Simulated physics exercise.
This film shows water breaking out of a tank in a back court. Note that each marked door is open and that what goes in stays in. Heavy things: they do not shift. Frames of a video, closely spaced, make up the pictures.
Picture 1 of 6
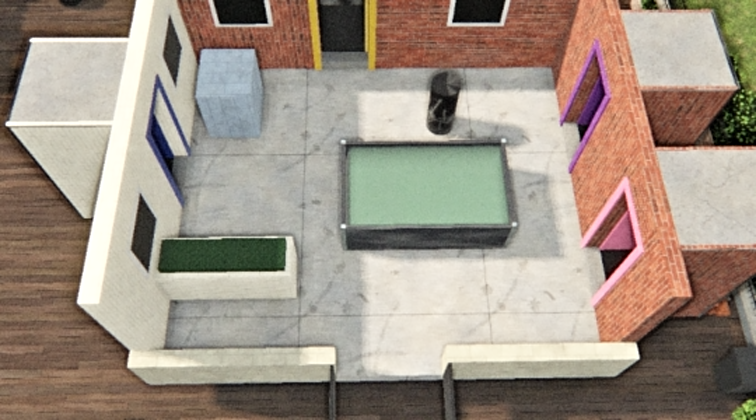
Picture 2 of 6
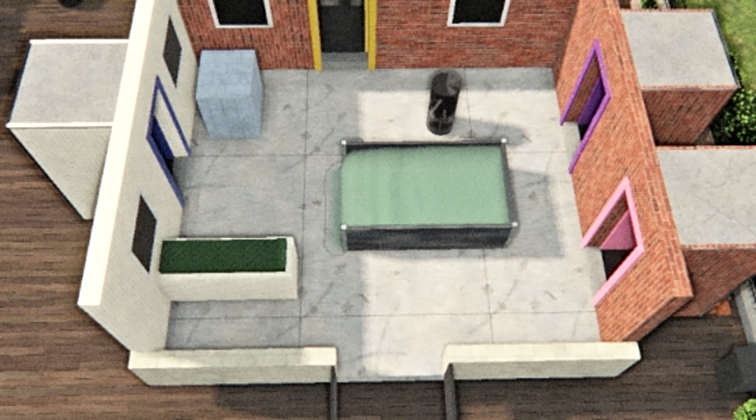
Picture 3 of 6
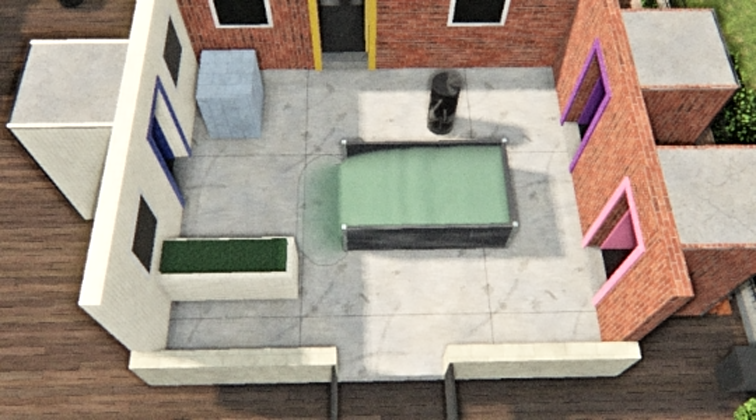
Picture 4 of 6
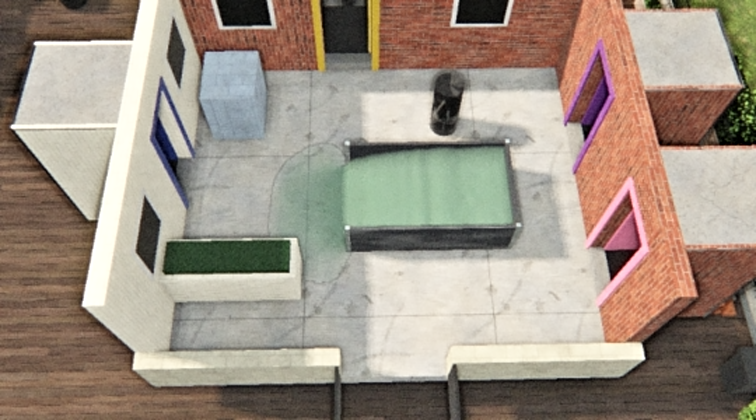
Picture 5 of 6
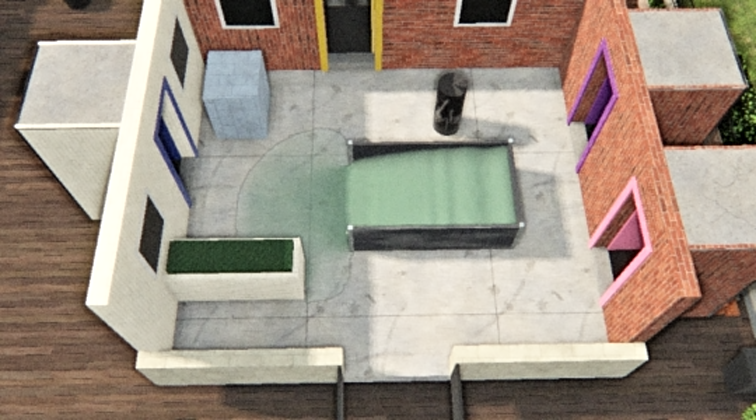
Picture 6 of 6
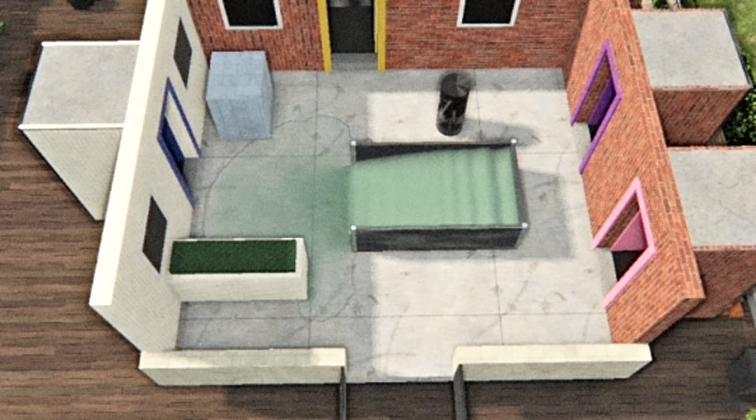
To begin with, pale green water lies still in a dark open tank in a courtyard of brick and cream walls. Then it pours out at the tank's left end and spreads leftward across the grey paving in a thin, widening curve, reaching around the planter, while the level in the tank sinks.
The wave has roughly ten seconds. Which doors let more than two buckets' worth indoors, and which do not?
As I see it, yellow door: Within the cap; pink door: Within the cap; purple door: Within the cap; blue door: Over the cap.
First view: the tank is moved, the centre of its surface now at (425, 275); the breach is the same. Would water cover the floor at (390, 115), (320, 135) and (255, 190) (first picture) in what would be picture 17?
Points in turn: Not reached; inundated; inundated.
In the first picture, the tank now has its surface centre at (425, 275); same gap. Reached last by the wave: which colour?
Observation: The purple door.
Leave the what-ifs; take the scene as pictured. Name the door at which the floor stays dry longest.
I'd go with the pink one.
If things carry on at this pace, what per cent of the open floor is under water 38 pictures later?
My estimate is close to 70 per cent.
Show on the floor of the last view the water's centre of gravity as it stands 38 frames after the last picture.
Centre of the water: Near (343, 169).
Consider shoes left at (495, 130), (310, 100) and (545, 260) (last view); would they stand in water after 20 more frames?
In turn, the points end up high and dry, soaked and high and dry.
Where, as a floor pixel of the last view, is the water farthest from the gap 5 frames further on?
Farthest reach: (207, 105).
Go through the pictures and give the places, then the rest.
The first frame shows still water in the open tank at (426, 185).
In the second frame, the front is at a hidden place, out from the gap at (347, 201).
In the third frame, the front is at (322, 160), out from the gap at (347, 202).
In the fourth frame, the front is at a hidden place, out from the gap at (350, 203).
In the fifth frame, water pours out at (353, 203) and has run to a hidden place.
In the sixth frame, the front is at (213, 192), out from the gap at (356, 204).
A moment on, water covers 25 % of the floor; the yellow door not reached, the pink door not reached, the purple door not reached, the blue door over two buckets in.
Next, water covers 35 % of the floor; the yellow door not reached, the pink door not reached, the purple door not reached, the blue door far over two buckets in.
Then, water covers 40 % of the floor; the yellow door wet at the sill, nothing in, the pink door not reached, the purple door not reached, the blue door far over two buckets in.
Later, water covers 70 % of the floor; the yellow door wet at the sill, nothing in, the pink door not reached, the purple door wet at the sill, nothing in, the blue door far over two buckets in.
In the end, water covers 90 % of the floor; the yellow door wet at the sill, nothing in, the pink door wet at the sill, nothing in, the purple door wet at the sill, nothing in, the blue door far over two buckets in.
